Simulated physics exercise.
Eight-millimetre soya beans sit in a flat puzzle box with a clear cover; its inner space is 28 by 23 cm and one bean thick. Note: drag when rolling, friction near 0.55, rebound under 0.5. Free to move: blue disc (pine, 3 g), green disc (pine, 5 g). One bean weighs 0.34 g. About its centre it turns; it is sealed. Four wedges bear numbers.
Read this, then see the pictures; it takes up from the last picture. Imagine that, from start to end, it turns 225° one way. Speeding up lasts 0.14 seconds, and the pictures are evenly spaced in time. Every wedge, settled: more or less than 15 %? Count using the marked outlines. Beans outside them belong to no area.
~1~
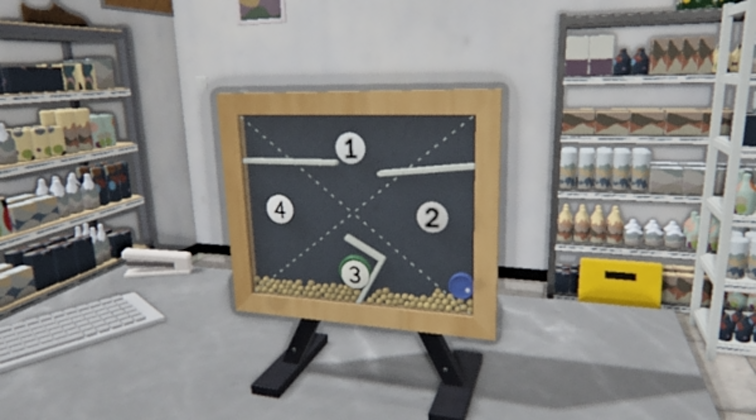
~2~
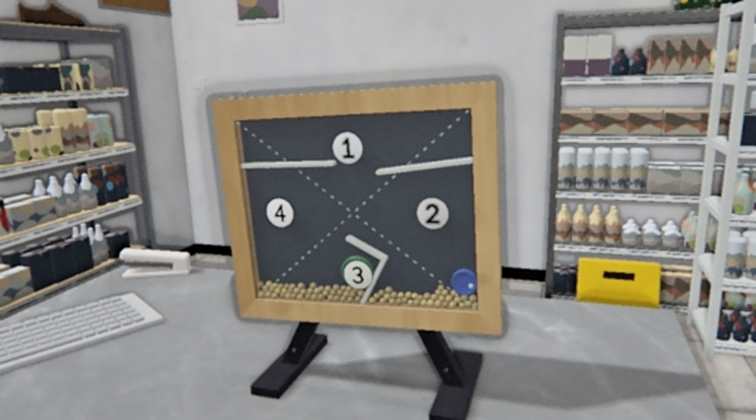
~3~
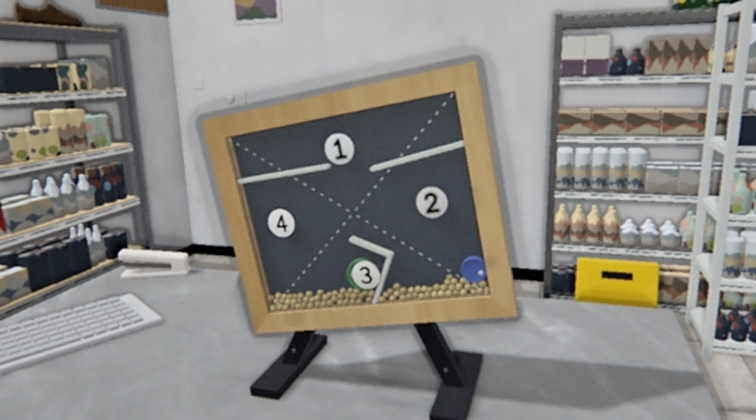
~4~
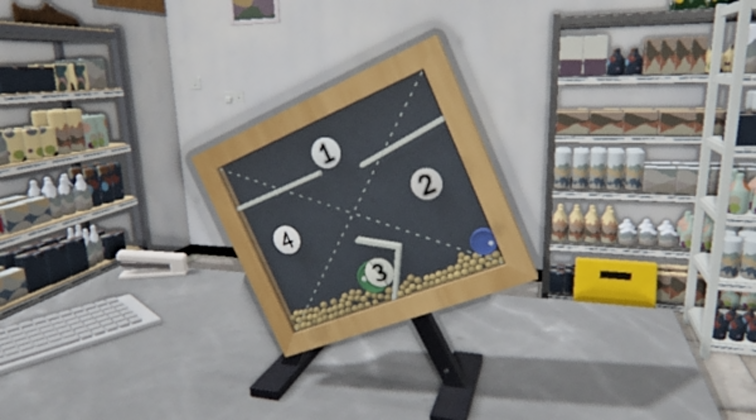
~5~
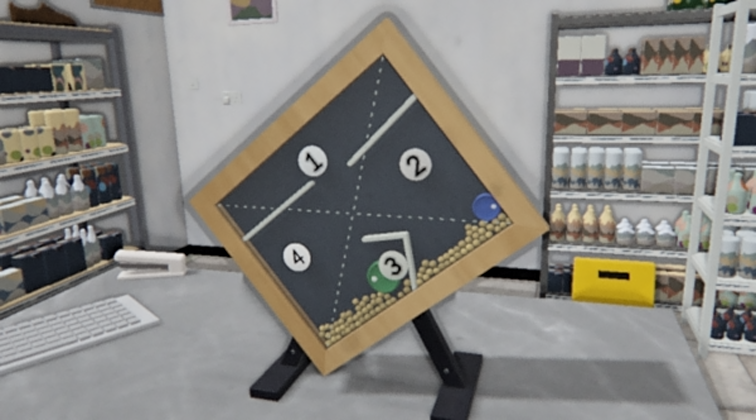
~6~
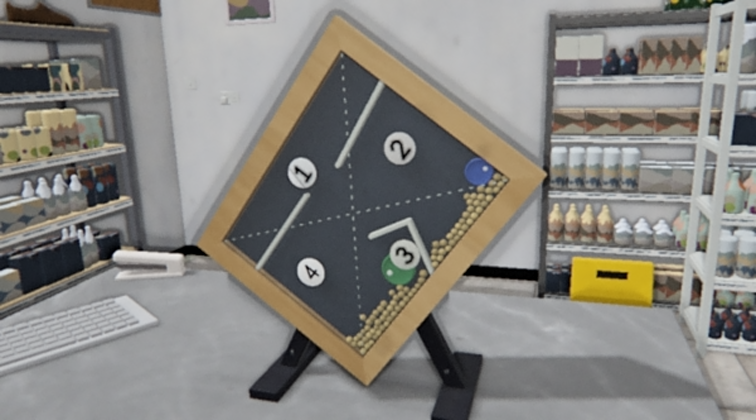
No. 1 more; 2 more; 3 less; 4 less.
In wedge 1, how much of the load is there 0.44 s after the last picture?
Share: About 5 percent.
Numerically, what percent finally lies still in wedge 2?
Around 80 in a hundred.
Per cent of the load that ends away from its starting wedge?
Roughly 95 in a hundred.
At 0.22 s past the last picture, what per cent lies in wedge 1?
Roughly 0 %.
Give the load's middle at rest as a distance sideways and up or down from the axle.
Some 5 cm left and 12 cm below.
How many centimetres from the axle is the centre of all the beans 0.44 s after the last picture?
About 2 cm right and 1 cm above.
Then, 0.22 s later than the last picture, it stands 120° anticlockwise; the beans' middle is 10 cm right of and 2 cm above the centre; no. 3, 80 %, no. 4, 20 %.
Then, 0.44 s later than the last picture, it has come round 187° anticlockwise; the beans' middle is 2 cm right of and 1 cm above the centre; no. 1, 5 %, no. 2, 25 %, no. 3, 15 %, no. 4, 55 %.
Then, 0.63 s later than the last picture, it has come round 225° anticlockwise; the beans' middle is 1 cm left of and 5 cm below the centre; no. 1, 15 %, no. 2, 55 %, no. 4, 30 %.
All still 1.9 s after it, it has come round 225° anticlockwise; no. 1, 20 %, no. 2, 80 %, no. 3, 0 %, no. 4, 0 %.
